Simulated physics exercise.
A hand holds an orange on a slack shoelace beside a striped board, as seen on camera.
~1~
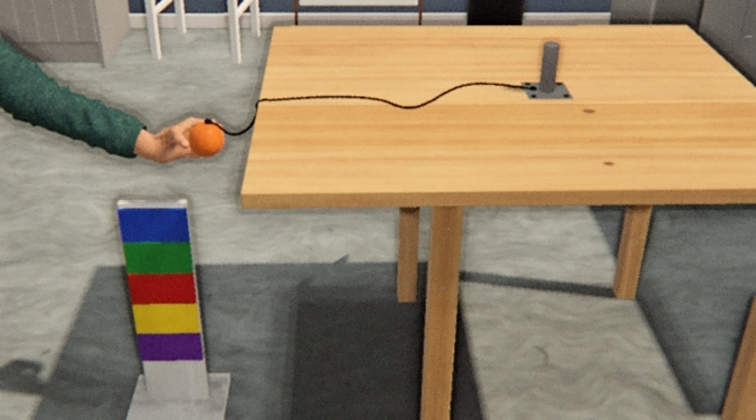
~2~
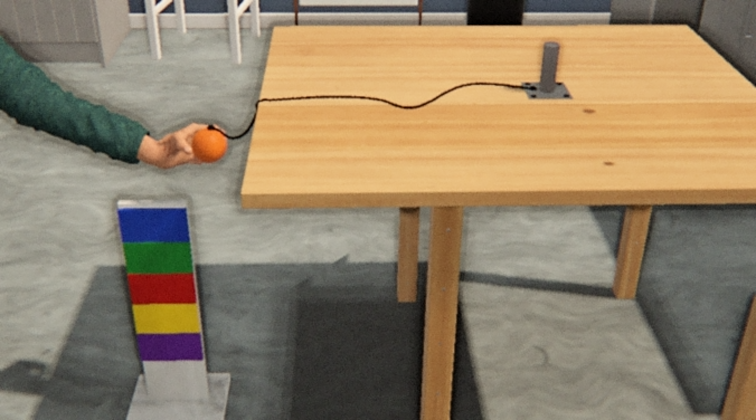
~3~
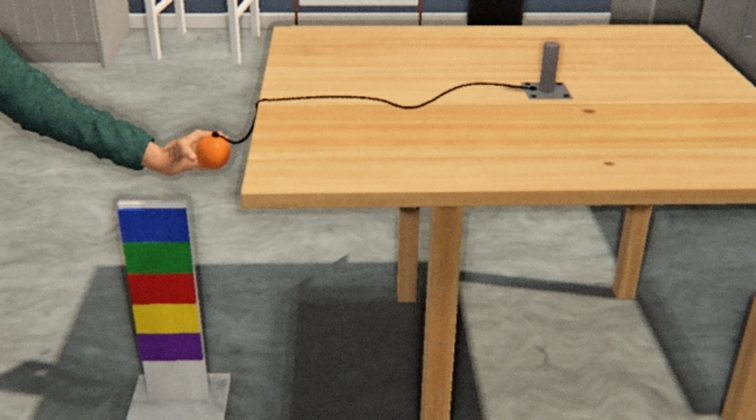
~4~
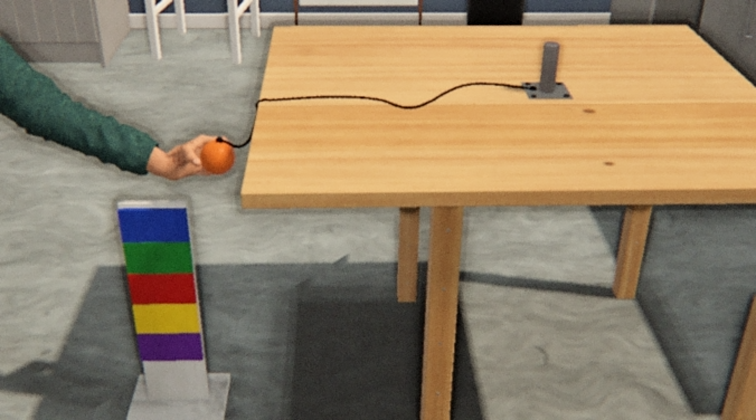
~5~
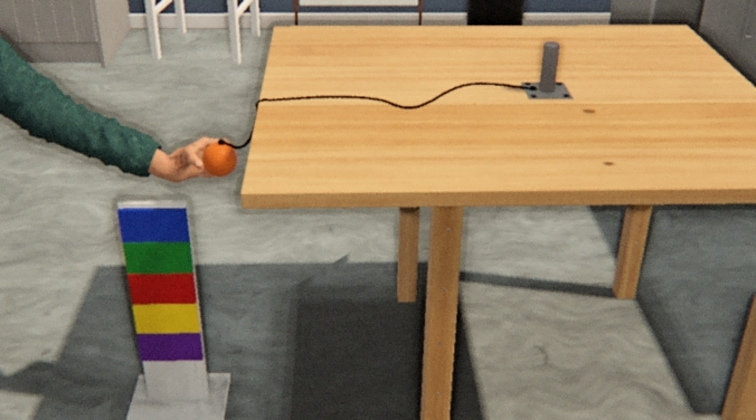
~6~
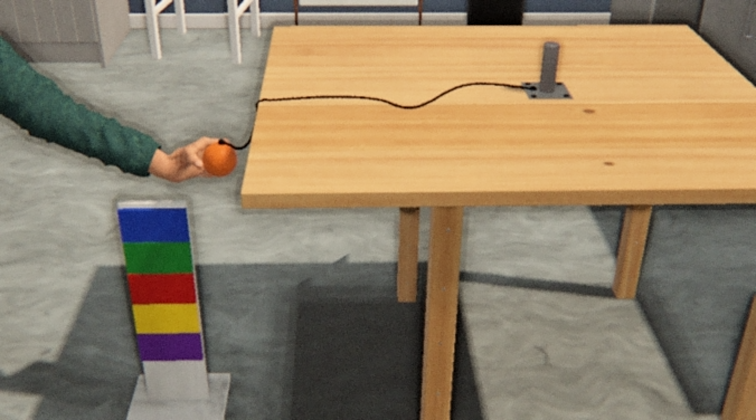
At first, a hand in a green sleeve holds an orange ball-like object, tied to a slack dark cord, beside a wooden table and above a colourful striped board. The hand lowers it slightly and shifts a little to the right, then keeps it nearly still while the cord stays loose across the tabletop.
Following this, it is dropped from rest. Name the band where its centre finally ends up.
Its centre finishes at the blue band.
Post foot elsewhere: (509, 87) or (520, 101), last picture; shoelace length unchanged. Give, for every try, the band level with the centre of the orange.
Going case by case, it's green and then green.
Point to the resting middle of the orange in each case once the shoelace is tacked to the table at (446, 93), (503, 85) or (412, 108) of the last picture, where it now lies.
(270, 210); (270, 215); (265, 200).
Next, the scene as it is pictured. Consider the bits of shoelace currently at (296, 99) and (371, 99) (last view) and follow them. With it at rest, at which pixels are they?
The first lands at (260, 106), while the second lands at (335, 99).
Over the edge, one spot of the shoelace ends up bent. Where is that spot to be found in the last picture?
The bit in question sits close to (296, 99).
Soon after, orange near (293, 219); level with blue.
Then, orange near (243, 220); level with blue.
At rest, orange near (271, 221); level with blue. Its middle rests at the blue band.
